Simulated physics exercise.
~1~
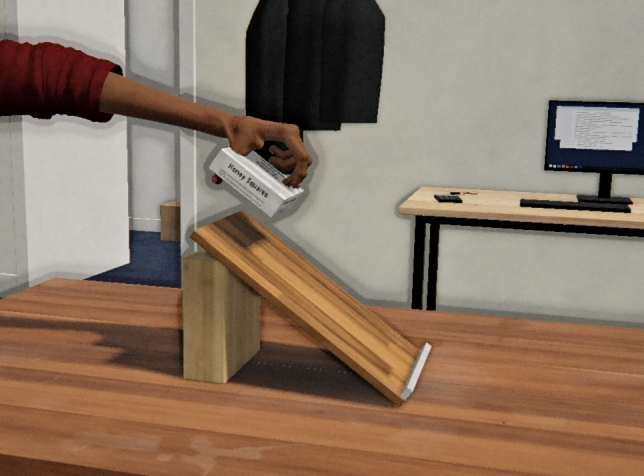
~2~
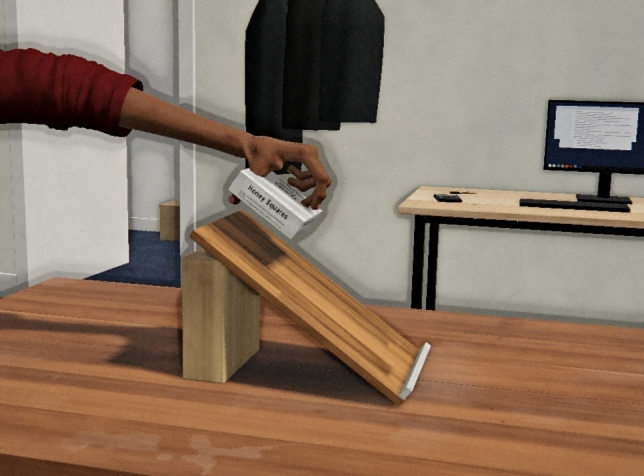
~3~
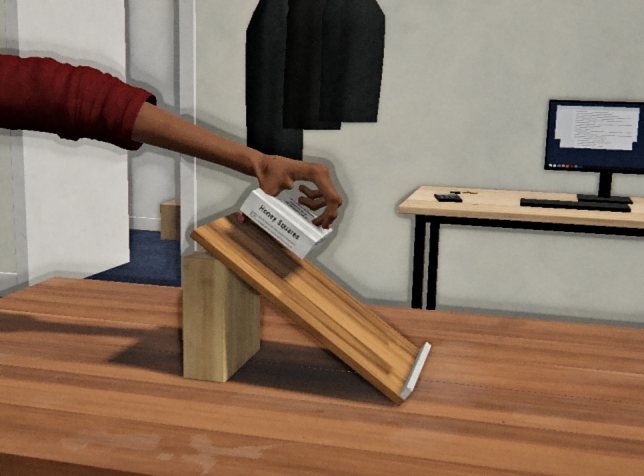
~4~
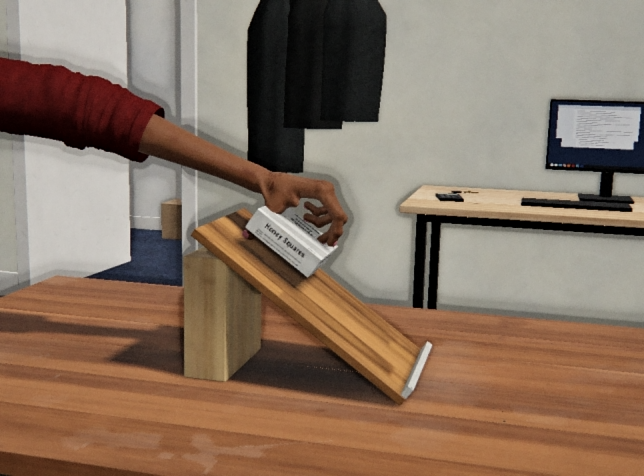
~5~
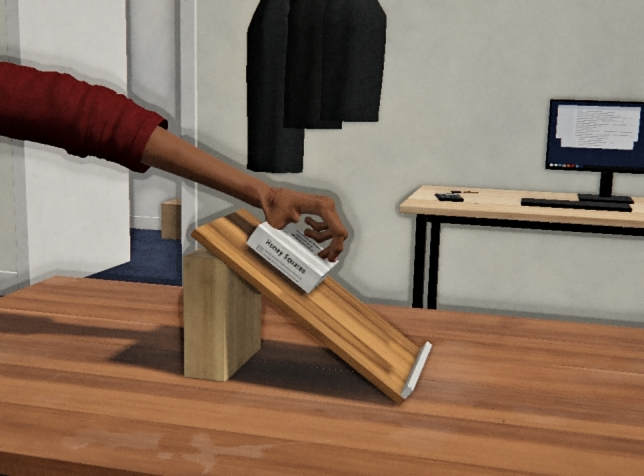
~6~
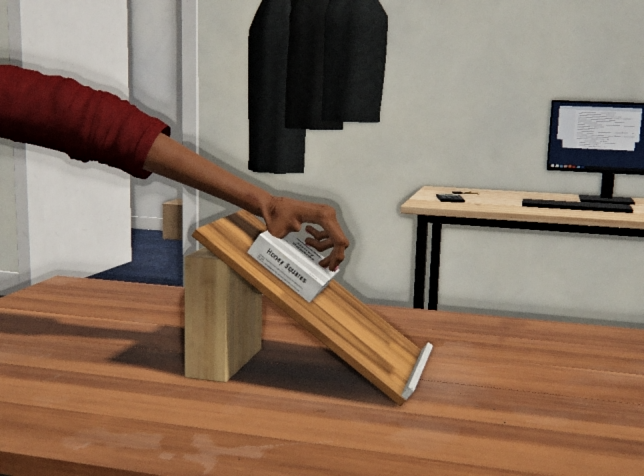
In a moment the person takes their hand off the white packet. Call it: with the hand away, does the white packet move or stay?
It moves down the board.
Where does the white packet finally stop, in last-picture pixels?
Looks like it settles somewhere around (388, 337).
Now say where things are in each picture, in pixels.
In the first frame, still above its spot; white packet (258, 180).
In the second frame, still above its spot; white packet (277, 200).
In the third frame, still above its spot; white packet (288, 220).
In the fourth frame, still above its spot; white packet (293, 237).
In the fifth frame, still above its spot; white packet (294, 252).
In the sixth frame, in place under the hand; white packet (295, 262).
Then, 0.40 s after the last picture, white packet slid a little near (321, 283).
Then, 0.60 s after the last picture, white packet slid about its own width near (367, 320).
Then, 0.70 s after the last picture, white packet slid about its own width near (387, 336).
At rest, moved from the start, white packet. Seen from the same camera at the end, white packet near (388, 337). The white packet runs down the board.
